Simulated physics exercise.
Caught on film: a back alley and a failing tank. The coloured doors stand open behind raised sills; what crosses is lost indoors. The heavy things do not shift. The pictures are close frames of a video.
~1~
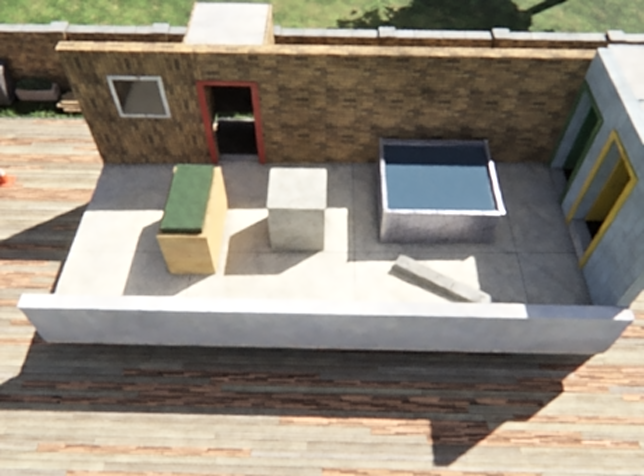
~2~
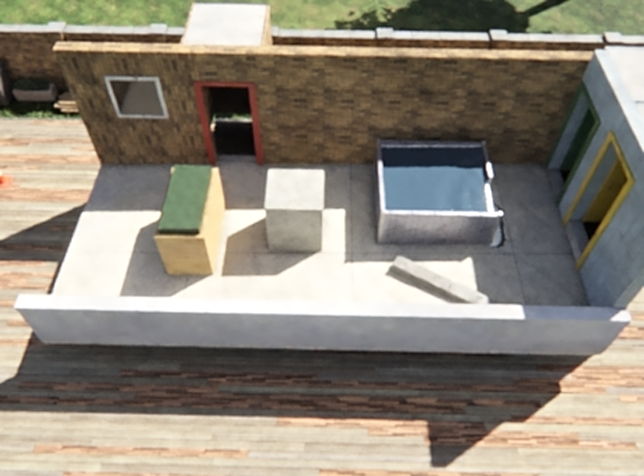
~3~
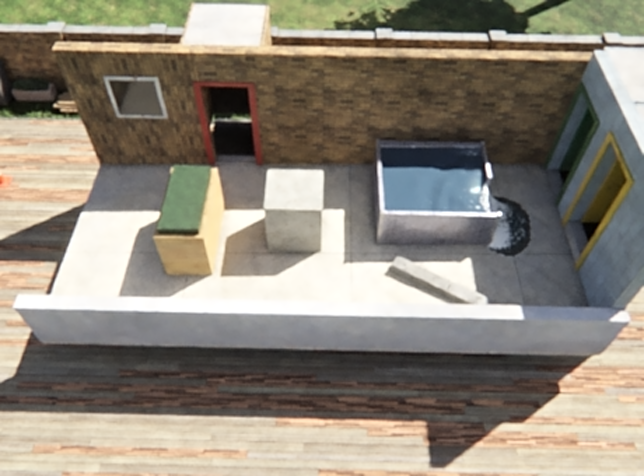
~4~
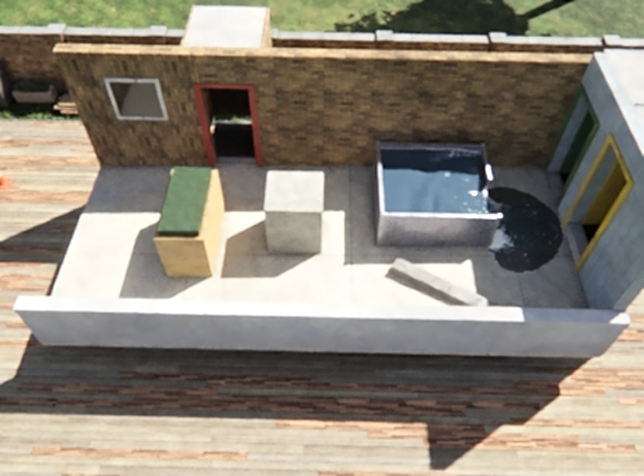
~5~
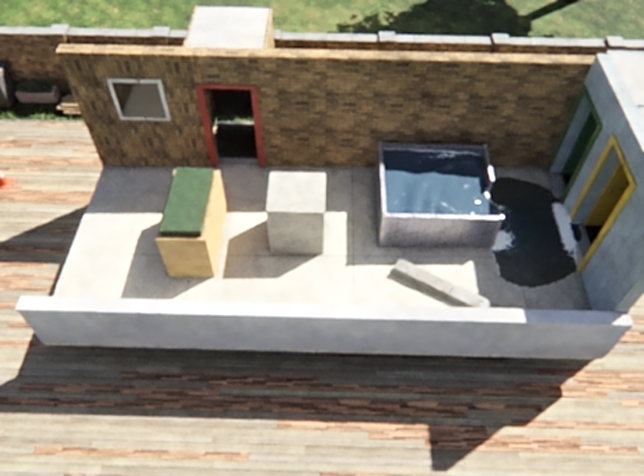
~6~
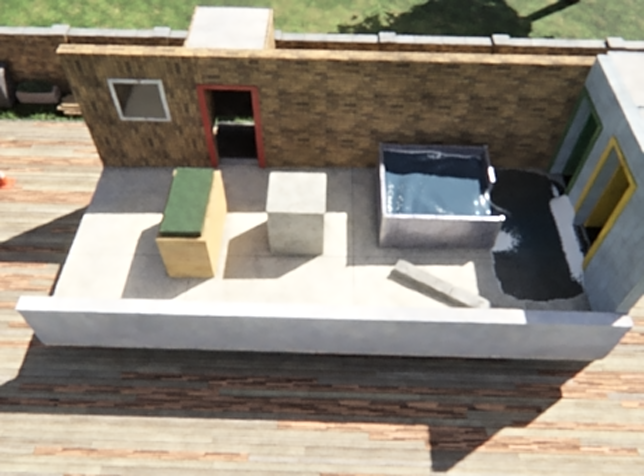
In a walled back alley, water pours from the tank's right side and spreads across the floor.
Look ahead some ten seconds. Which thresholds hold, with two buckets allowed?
The green door lets in a lot; the red door admits no more than that; the yellow door lets in a lot.
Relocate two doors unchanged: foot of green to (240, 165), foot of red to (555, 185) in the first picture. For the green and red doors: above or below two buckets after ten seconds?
One by one: The green one holds; the red one takes more.
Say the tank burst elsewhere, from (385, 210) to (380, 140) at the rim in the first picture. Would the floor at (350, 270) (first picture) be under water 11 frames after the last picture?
At that place: Under water.
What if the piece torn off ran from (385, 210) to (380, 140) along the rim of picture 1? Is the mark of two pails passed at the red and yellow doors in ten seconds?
One by one: The red one is over; the yellow one takes less.
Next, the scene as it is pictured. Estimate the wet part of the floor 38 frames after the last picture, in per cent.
Close to 80 %.
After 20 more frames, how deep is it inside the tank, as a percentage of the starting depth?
I make it 44 per cent.
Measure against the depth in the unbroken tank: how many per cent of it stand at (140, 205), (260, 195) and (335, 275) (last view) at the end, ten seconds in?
Roughly 2, 4 and 4 per cent, in turn.
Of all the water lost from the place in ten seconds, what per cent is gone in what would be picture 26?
Near 35 in a hundred.
A moment on, water covers 15 % of the floor; the green door over two buckets in, the red door not reached, the yellow door over two buckets in.
Next, water covers 25 % of the floor; the green door far over two buckets in, the red door not reached, the yellow door far over two buckets in.
Then, water covers 45 % of the floor; the green door far over two buckets in, the red door not reached, the yellow door far over two buckets in.
Later, water covers 80 % of the floor; the green door far over two buckets in, the red door wet at the sill, nothing in, the yellow door far over two buckets in.
In the end, water covers 85 % of the floor; the green door far over two buckets in, the red door under two buckets in, the yellow door far over two buckets in.
